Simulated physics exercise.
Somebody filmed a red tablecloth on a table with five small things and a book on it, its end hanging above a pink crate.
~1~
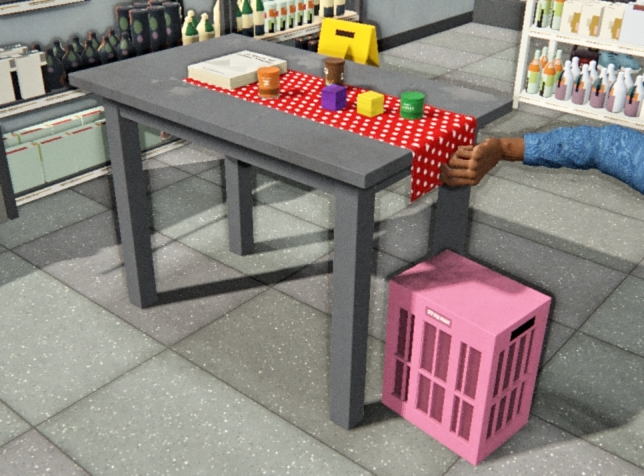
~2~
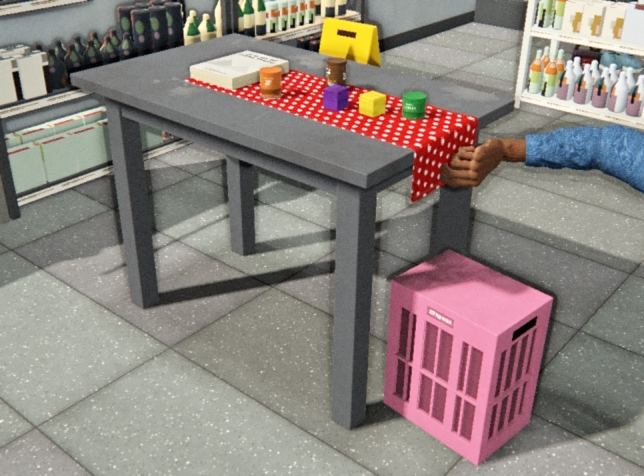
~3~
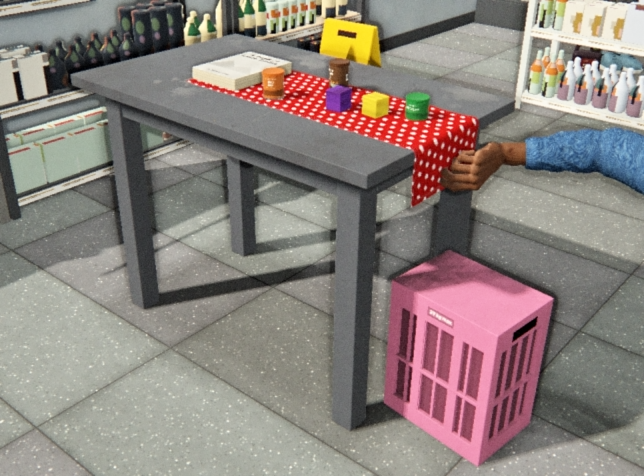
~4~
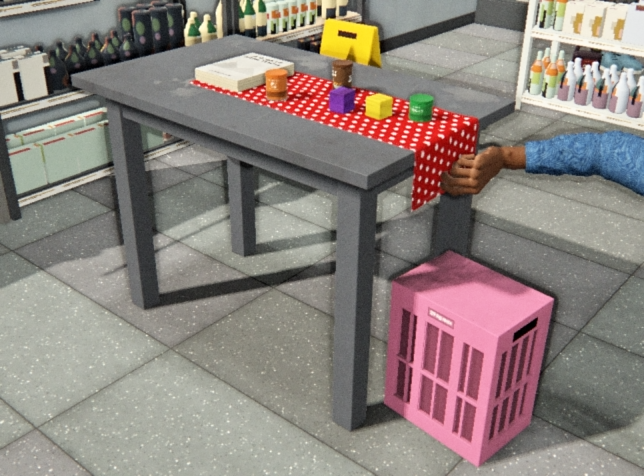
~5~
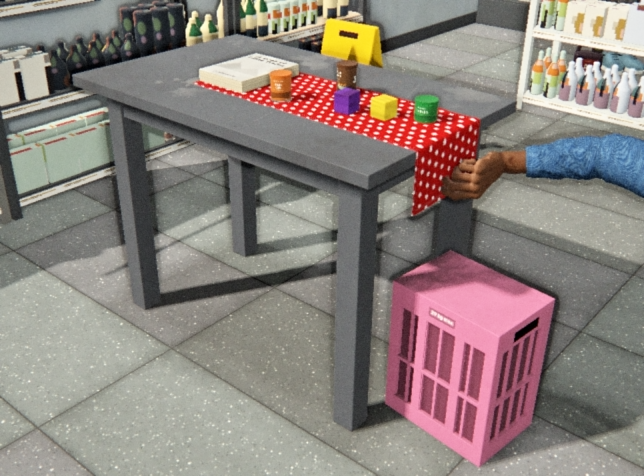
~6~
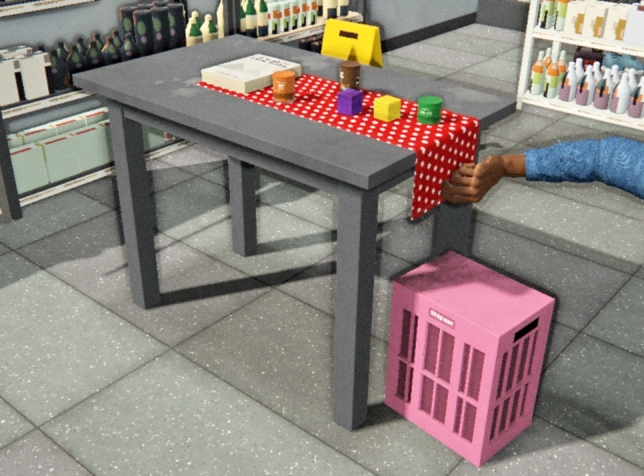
In a shop, a hand slowly pulls a red spotted tablecloth and its items slightly rightward.
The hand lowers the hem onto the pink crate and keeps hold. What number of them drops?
It carries off two.
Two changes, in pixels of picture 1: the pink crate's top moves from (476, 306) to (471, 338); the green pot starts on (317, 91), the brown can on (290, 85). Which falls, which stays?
The green pot survives; the brown can keeps its place on top.
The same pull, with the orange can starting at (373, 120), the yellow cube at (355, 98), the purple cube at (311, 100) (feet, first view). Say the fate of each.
The orange can drops off; the yellow cube stays on; the purple cube holds on.
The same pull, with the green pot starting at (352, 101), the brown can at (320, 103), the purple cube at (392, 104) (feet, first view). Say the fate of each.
The green pot survives, the brown can keeps its place on top, the purple cube drops off.
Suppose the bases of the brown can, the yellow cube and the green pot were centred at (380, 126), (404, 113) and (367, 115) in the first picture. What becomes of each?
The brown can tumbles off, the yellow cube is carried off, the green pot drops off.
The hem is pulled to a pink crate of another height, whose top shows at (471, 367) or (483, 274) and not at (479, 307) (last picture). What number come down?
In that case 4 and 1.
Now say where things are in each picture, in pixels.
Hem (410, 203); green pot (413, 95); yellow cube (371, 95); purple cube (334, 88); brown can (335, 60); orange can (269, 70); top of the crate (476, 306), in the first frame.
Hem (410, 203); green pot (415, 95), in the second frame.
Hem (411, 207); yellow cube (376, 96), in the third frame.
Hem (411, 212); purple cube (342, 90); top of the crate (478, 307), in the fourth frame.
Hem (411, 216); brown can (347, 63), in the fifth frame.
Hem (411, 220); green pot (430, 100); yellow cube (388, 99); purple cube (351, 92); brown can (350, 64); orange can (284, 74), in the sixth frame.
Soon after, hem near (442, 228); all still up.
After that, hem on the crate; green pot and yellow cube gone.
In the end, hem on the crate; green pot and yellow cube gone. The answer is two.
